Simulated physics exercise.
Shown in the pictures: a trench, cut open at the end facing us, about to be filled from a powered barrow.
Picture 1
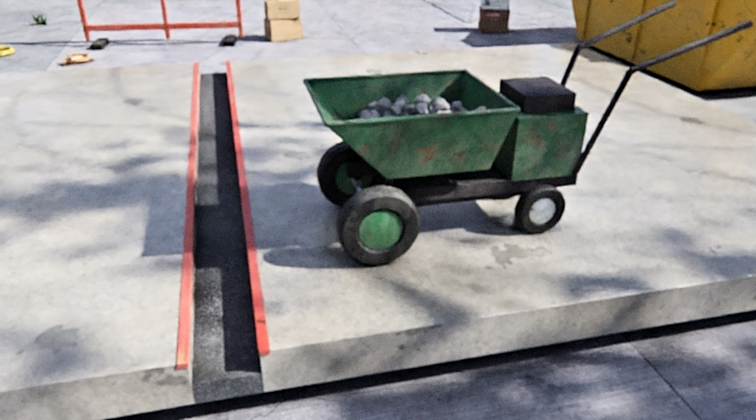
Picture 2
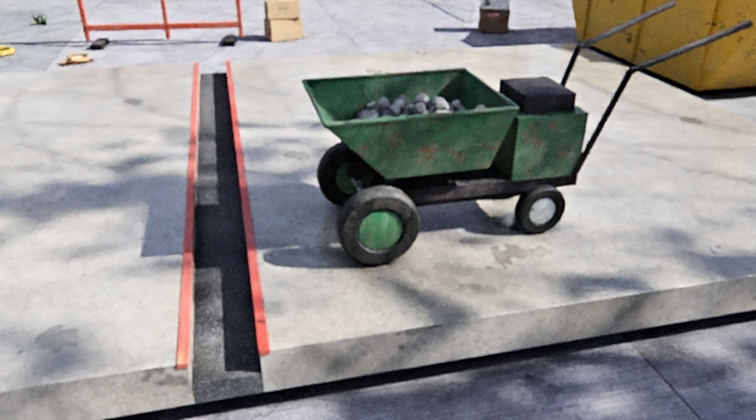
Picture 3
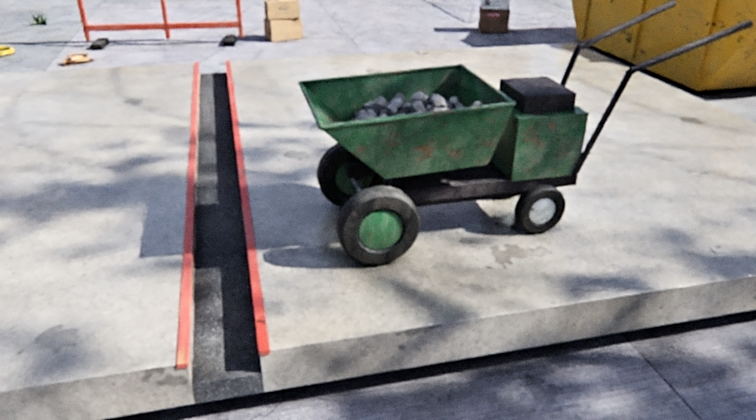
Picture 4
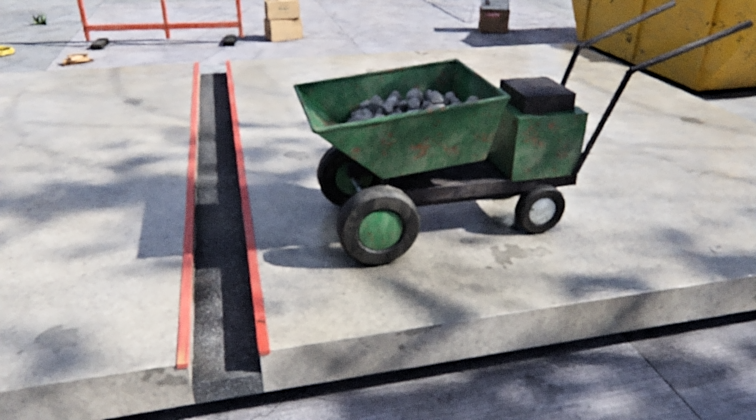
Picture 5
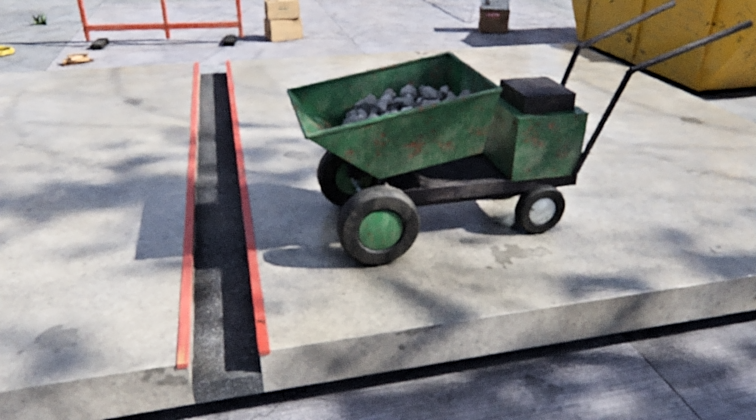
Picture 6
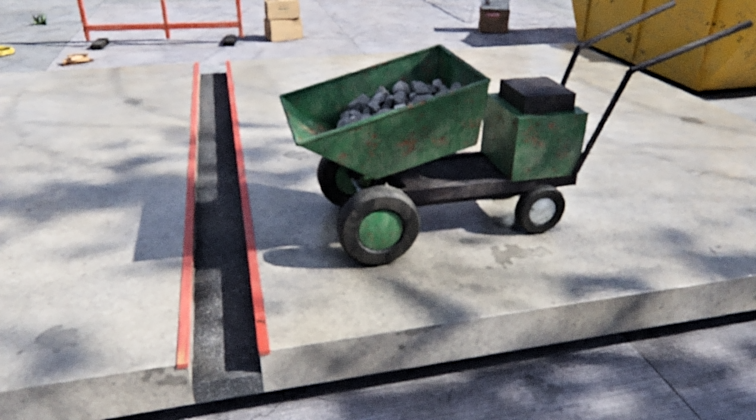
The green skip of a small wheeled barrow, loaded with grey broken stones, sat level at first, then tilted gradually toward the red-edged trench on its left while the wheels stayed still.
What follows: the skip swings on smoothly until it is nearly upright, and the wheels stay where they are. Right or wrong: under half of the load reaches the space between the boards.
Wrong.
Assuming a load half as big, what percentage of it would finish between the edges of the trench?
Roughly 90 %.
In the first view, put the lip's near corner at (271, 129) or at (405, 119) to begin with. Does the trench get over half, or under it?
Well, parked at the first spot it'd be short of the halfway mark, and at the second it'd be short of the halfway mark.
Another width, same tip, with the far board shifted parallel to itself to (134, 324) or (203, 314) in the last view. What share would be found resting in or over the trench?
The first case gives around 90 percent, and the second around 60 percent.
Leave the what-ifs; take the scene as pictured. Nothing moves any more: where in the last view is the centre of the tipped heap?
Last view, centre at rest - approx. (218, 253).
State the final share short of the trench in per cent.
I'd estimate about 5 per cent of the load.
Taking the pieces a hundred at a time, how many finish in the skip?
It comes to about 20 percent.
Soon after the last picture, skip tipped steeply; all in the skip.
A little later, skip tipped right over; most in the skip; a small part in or heaped over the trench.
Later still, skip tipped right over; about a quarter in the skip; a stray few short of the trench; about two thirds in or heaped over the trench; a small part beyond it.
By the end, skip tipped right over; about a quarter in the skip; a stray few short of the trench; about two thirds in or heaped over the trench; a small part beyond it.
